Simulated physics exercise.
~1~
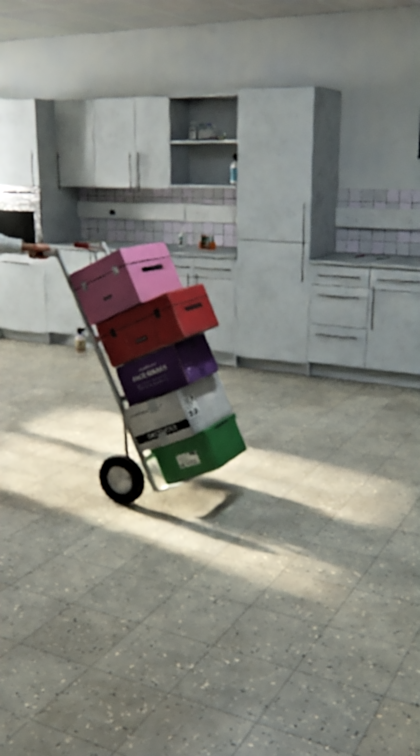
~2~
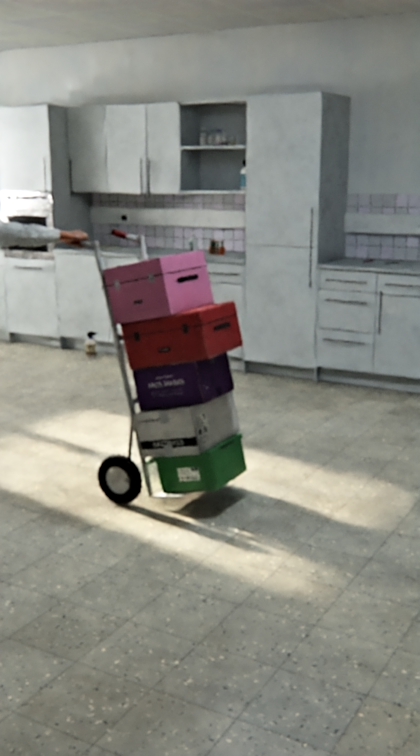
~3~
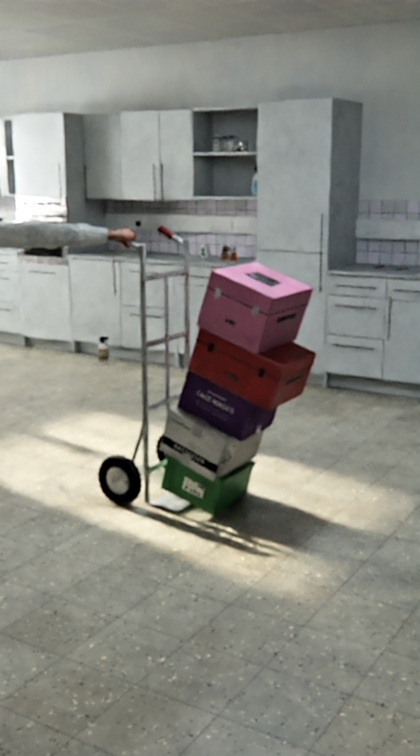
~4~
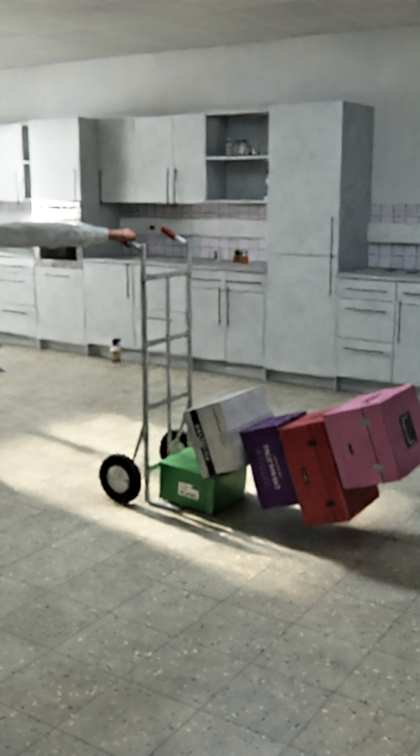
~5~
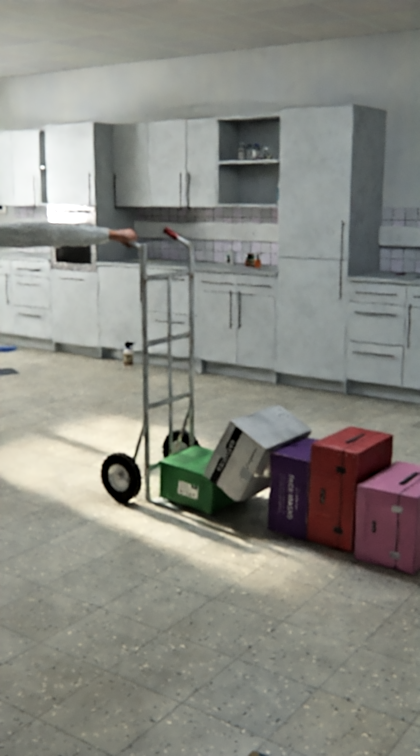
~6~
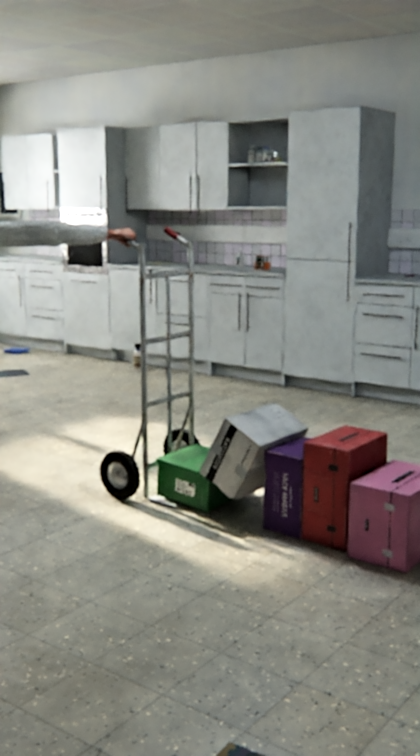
In a kitchen, an arm swings a loaded hand truck upright and the stacked boxes topple right.
